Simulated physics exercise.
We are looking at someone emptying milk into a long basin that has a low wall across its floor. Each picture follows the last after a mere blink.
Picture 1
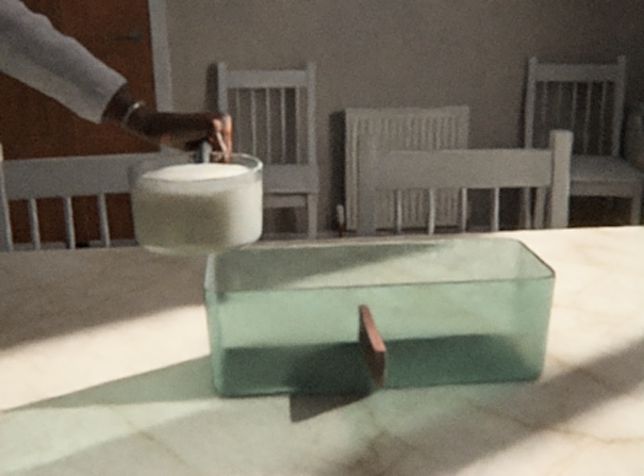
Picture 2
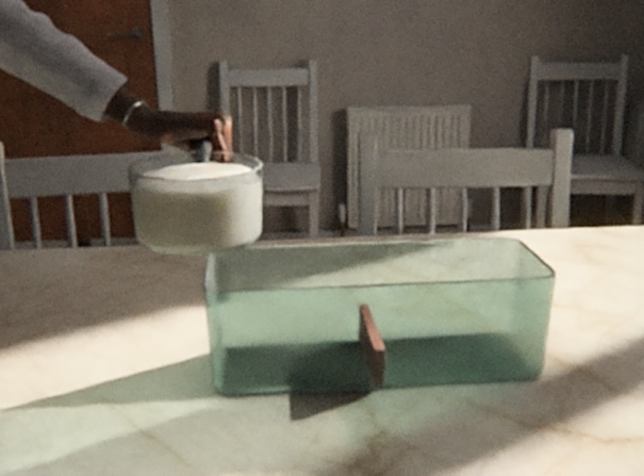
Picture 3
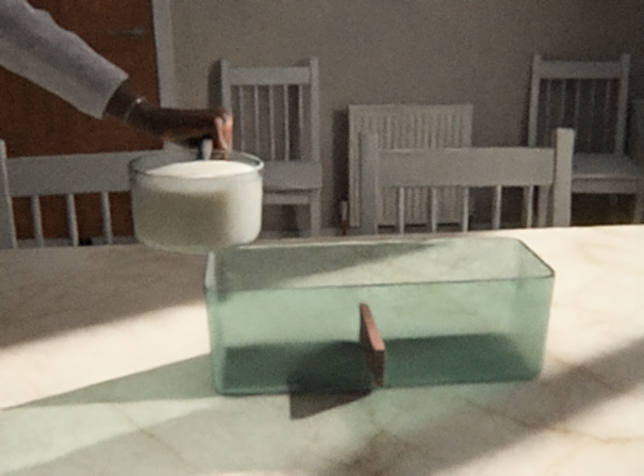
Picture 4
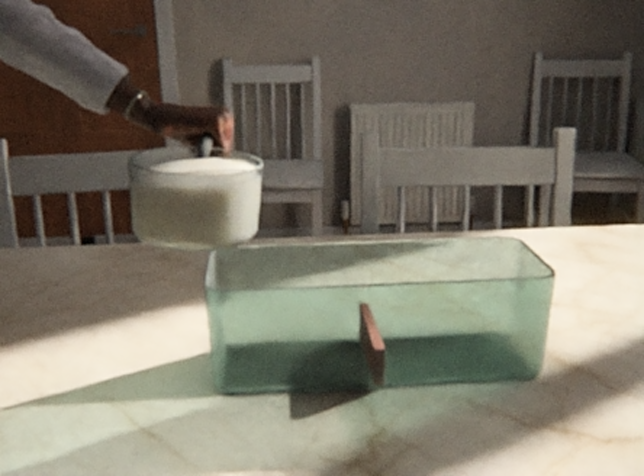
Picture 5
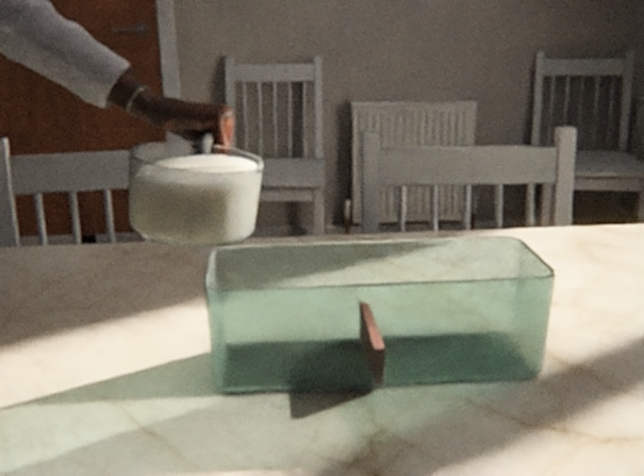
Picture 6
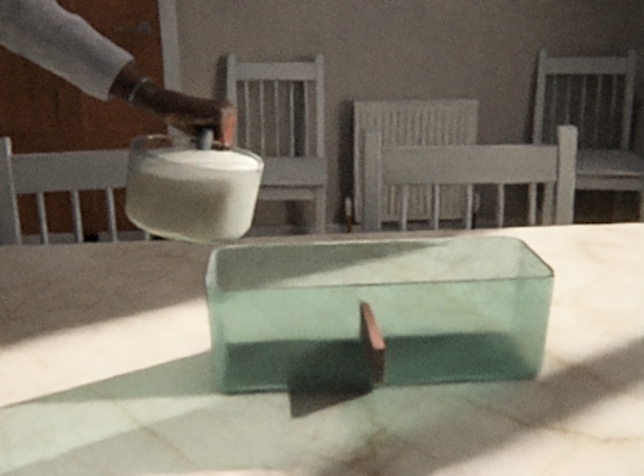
A dark-skinned hand in a pale sleeve, reaching in from the upper left, slowly tilts a round clear glass pan of white milk slightly toward the right. Below it, a long green-tinted glass basin with a small reddish-brown wall sits on a sunlit, marbled tabletop. Seen from across the table in a dim room, white chairs, a radiator and a brown door stay behind, the view barely shifting.
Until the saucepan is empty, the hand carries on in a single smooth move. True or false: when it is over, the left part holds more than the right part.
True.
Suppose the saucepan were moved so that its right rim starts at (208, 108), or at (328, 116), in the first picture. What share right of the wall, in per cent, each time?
Roughly 10 % and 95 %.
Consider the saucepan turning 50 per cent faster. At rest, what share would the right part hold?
Some 55 per cent.
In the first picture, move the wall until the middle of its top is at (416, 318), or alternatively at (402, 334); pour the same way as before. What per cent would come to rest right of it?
Roughly 5 per cent first and roughly 15 per cent second.
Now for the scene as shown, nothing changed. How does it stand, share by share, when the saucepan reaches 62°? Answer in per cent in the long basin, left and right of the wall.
Left part 10 %; right part 0 %.
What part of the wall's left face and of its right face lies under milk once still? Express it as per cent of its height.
60 left, 30 right, give or take.
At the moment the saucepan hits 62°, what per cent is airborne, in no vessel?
Roughly 25 percent.
A moment on, the tilt is 62° and 65 per cent is still to pour, 9 is left of the wall and 0 right of it.
Next, the tilt is 93° and 15 per cent is still to pour, 37 is left of the wall and 31 right of it.
Then the tilt is 99° and 1 per cent is still to pour, 59 is left of the wall and 37 right of it.
Later the tilt is 99° and 0 per cent is still to pour, 62 is left of the wall and 37 right of it.
Finally, 62 per cent lies left of the wall, 37 right of it and 1 outside.
